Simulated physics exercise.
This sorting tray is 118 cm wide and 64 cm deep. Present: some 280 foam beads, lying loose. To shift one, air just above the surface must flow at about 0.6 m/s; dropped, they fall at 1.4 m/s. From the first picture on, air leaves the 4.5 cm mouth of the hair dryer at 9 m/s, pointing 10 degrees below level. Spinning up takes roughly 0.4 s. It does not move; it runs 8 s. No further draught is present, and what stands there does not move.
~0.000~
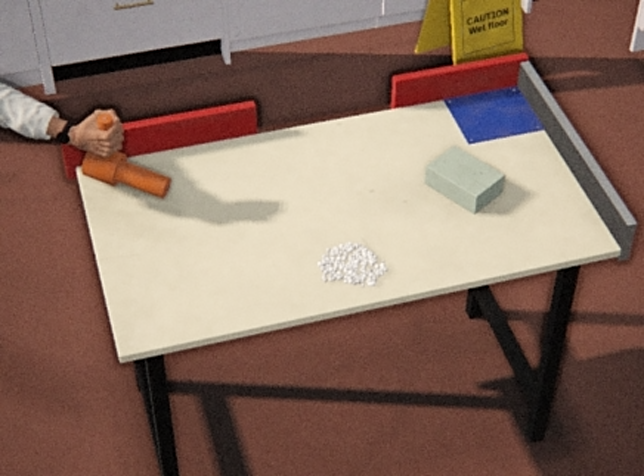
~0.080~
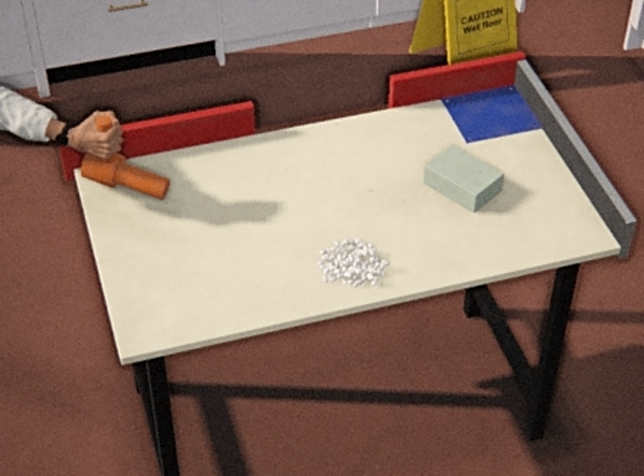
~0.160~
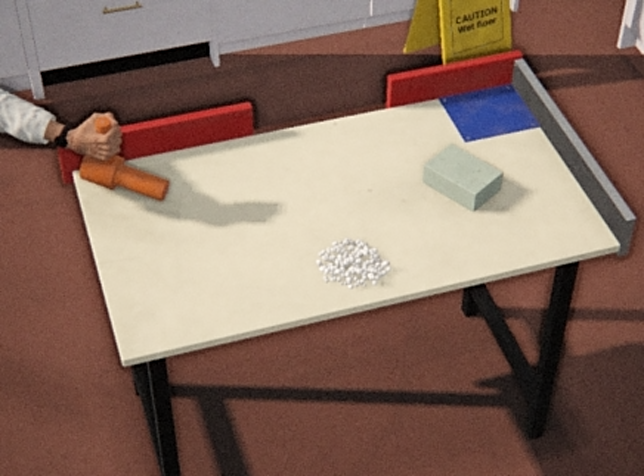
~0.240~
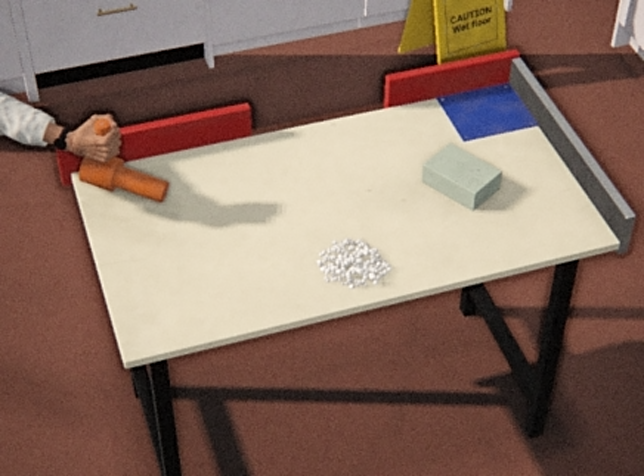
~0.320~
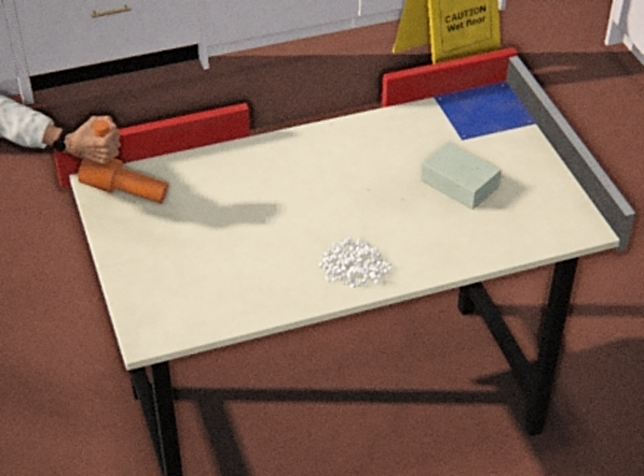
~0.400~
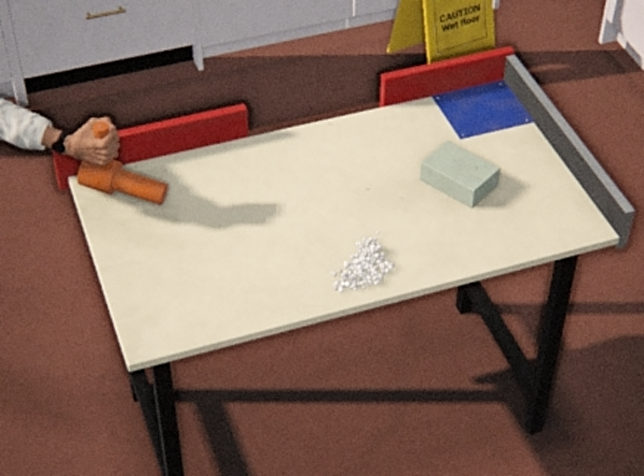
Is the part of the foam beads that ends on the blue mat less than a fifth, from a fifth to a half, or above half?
My guess is short of a fifth.
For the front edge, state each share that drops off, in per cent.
Roughly 100 % front.
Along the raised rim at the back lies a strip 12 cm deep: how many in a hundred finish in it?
Roughly 0 per cent.
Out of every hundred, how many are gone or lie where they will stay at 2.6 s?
My guess would be around 100 %.
After 1.6 s, 0 % are on the blue mat; 96 % have settled or left.
After 2.6 s, 0 % are on the blue mat; 96 % have settled or left.
After 4.4 s, 0 % are on the blue mat; 97 % have settled or left.
After 8.0 s, at the end, 1 % are on the blue mat.
